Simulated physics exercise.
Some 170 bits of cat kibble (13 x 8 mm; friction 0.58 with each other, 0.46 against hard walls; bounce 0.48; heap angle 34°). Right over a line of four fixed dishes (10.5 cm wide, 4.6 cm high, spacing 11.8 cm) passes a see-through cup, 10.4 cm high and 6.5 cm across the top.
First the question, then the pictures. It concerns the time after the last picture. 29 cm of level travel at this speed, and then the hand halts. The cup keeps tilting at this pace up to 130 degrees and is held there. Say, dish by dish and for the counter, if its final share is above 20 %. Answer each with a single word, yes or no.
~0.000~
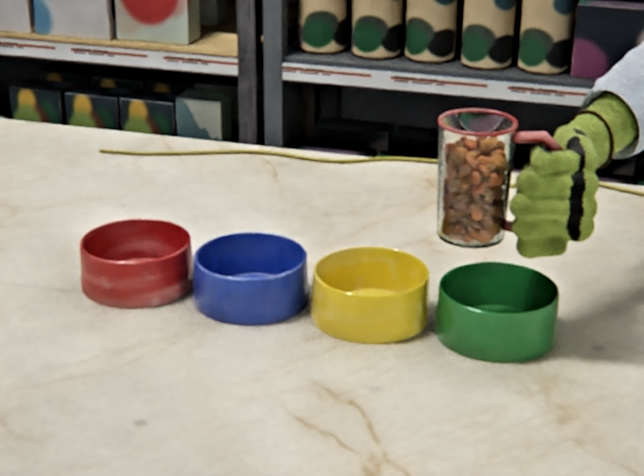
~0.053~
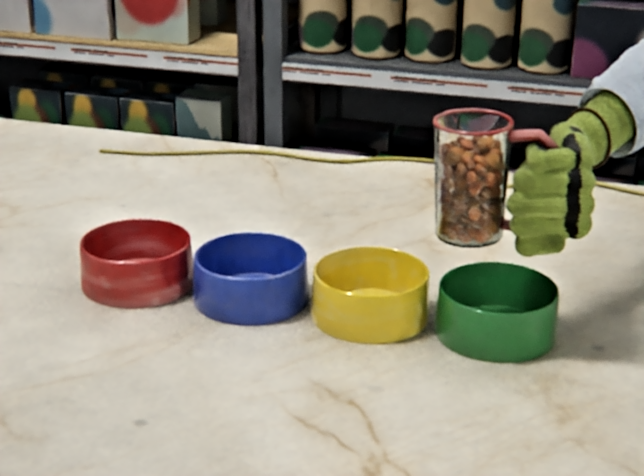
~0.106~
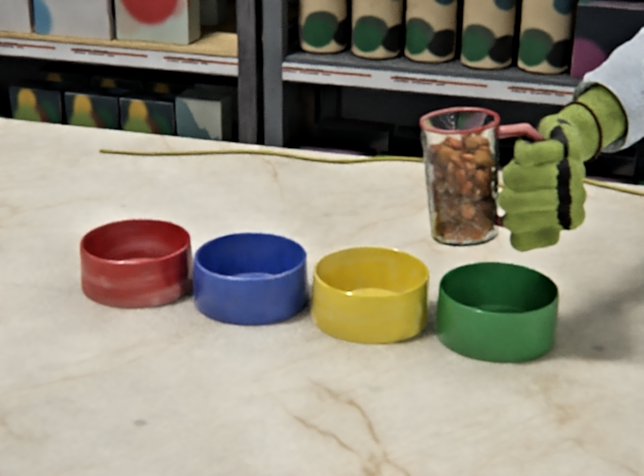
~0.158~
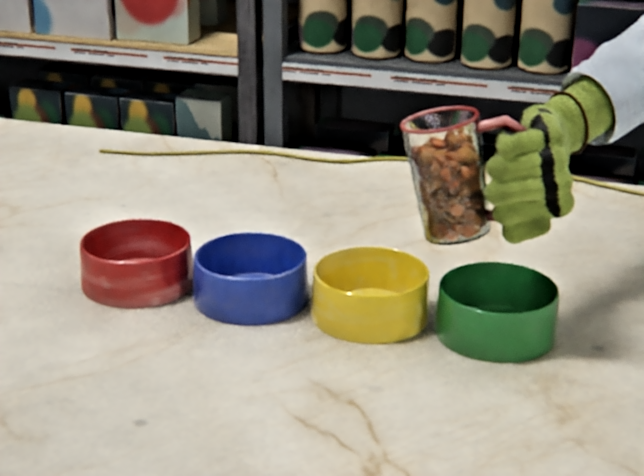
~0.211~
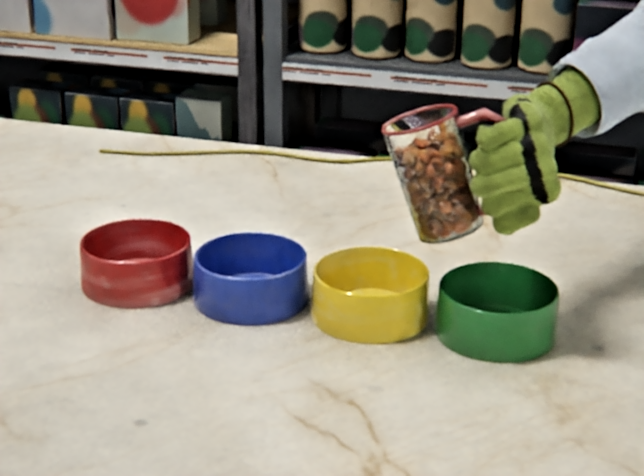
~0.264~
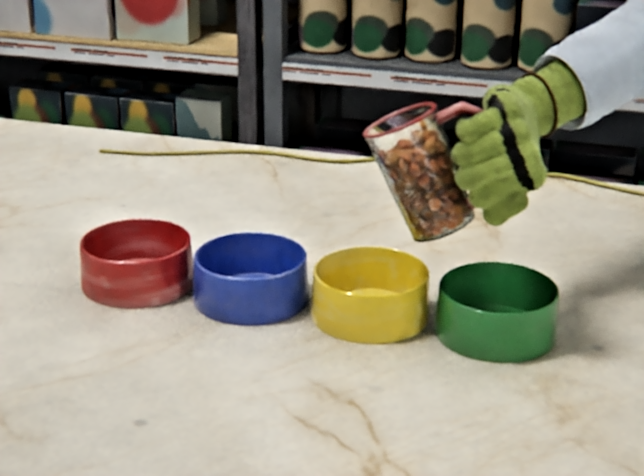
Red yes, blue no, green no, yellow no, counter no.
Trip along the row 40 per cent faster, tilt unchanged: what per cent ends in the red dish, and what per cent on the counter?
Shares - red 90, counter 10.
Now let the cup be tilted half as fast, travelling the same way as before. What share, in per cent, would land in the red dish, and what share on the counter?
It would be red 100 and counter 0.
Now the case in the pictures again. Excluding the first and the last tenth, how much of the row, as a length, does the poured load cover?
6 centimetres.
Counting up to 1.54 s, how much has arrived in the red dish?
Close to 95 per cent at that point.
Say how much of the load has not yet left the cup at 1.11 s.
I reckon around 75 per cent.
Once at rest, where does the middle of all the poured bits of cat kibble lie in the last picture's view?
Look around (124, 264) in the last picture.
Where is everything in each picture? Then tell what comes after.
In the first picture, cup at (474, 179), tilt 0 degrees, lip at (440, 119), moved 0.0 cm; middle of the pieces at (471, 189); green dish at (499, 288); yellow dish at (371, 271); blue dish at (250, 255); red dish at (136, 240).
In the second picture, cup at (471, 179), tilt 1 degrees, lip at (436, 119), moved 0.3 cm; middle of the pieces at (469, 189).
In the third picture, cup at (462, 178), tilt 6 degrees, lip at (422, 121), moved 1.1 cm; middle of the pieces at (461, 188).
In the fourth picture, cup at (449, 177), tilt 12 degrees, lip at (403, 124), moved 2.2 cm; middle of the pieces at (449, 187).
In the fifth picture, cup at (435, 175), tilt 18 degrees, lip at (384, 127), moved 3.4 cm; middle of the pieces at (436, 186).
In the sixth picture, cup at (422, 174), tilt 25 degrees, lip at (366, 132), moved 4.6 cm; middle of the pieces at (424, 184); green dish at (499, 288); yellow dish at (371, 271); blue dish at (250, 255); red dish at (136, 240). Its pace works out near 120 degrees a second; the hand travels 23 cm a second.
After 0.77 s, tilt 87 degrees; cup holds 100 %.
Then, at 1.11 s, tilt 127 degrees; cup holds 75 %, red 20 %.
Then, at 1.54 s, tilt 130 degrees; cup holds 0 %, red 95 %.
In the end, at 1.9 s, red 95 %, blue 0 %, green 0 %, yellow 0 %, counter 0 %.
